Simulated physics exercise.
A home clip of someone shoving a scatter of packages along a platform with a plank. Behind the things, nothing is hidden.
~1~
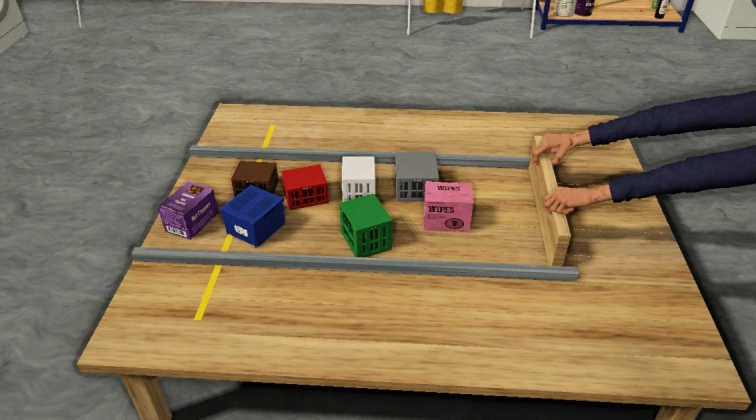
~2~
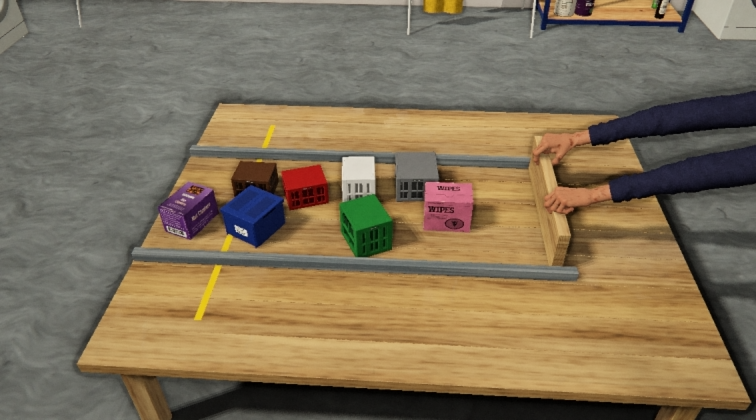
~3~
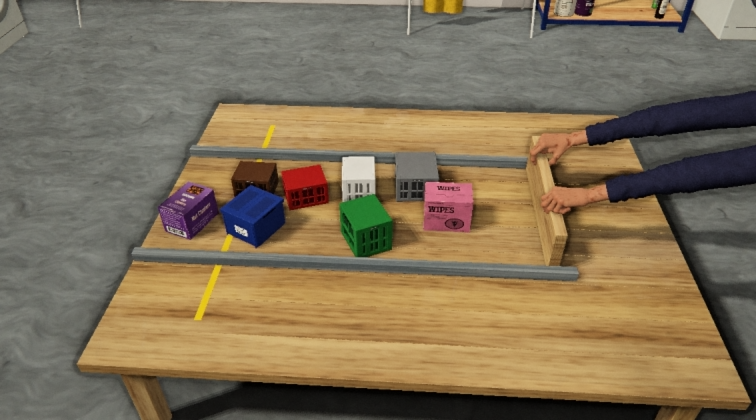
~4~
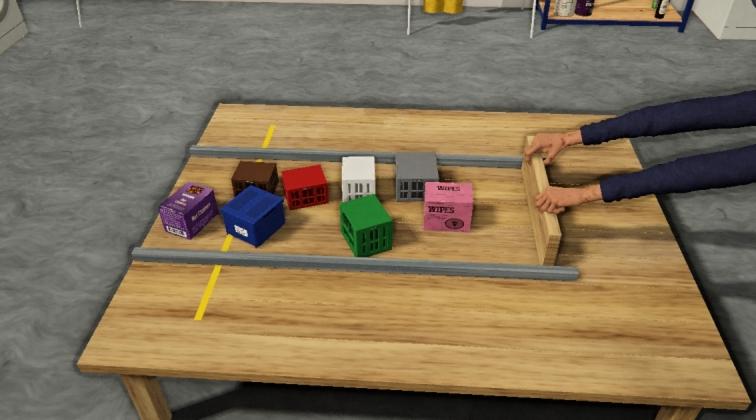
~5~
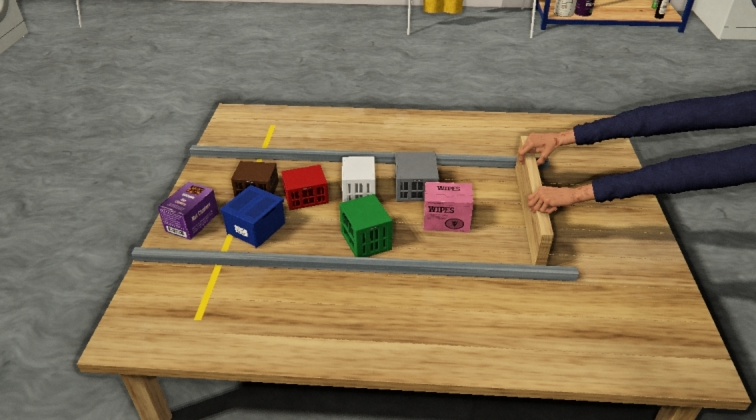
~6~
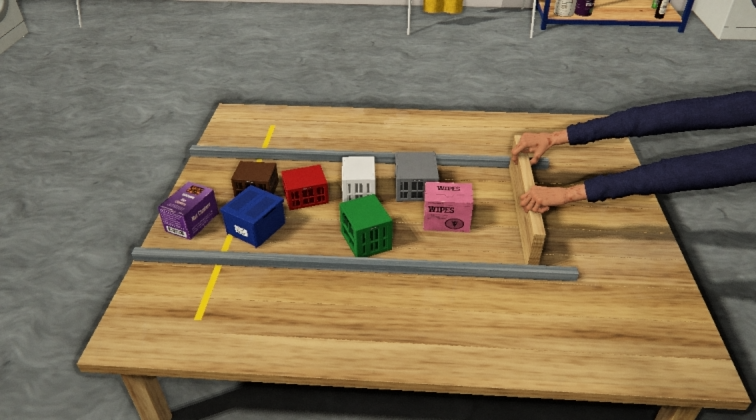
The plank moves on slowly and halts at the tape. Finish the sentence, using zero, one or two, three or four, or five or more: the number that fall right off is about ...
The number that fall right off is about three or four.
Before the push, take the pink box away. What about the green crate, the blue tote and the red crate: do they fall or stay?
In that case the green crate stays where it is, the blue tote stays where it is, and the red crate winds up down.
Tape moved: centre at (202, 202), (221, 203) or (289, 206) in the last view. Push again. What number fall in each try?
In that order 5, 5 and 1.
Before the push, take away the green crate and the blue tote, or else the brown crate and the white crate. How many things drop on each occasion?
2 and 1.
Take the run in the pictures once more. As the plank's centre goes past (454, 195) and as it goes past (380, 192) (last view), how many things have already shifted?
Moved so far: 1, then 6.
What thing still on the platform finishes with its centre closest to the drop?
Blue tote.
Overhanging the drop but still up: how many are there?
I get 1.
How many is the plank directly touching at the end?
The count comes out at 3.
Soon after, none off yet; purple box at rest near (189, 210); brown crate at rest near (256, 180); blue tote at rest near (254, 217).
At rest, the number that fall off is three or four; fallen, red crate, brown crate and purple box.
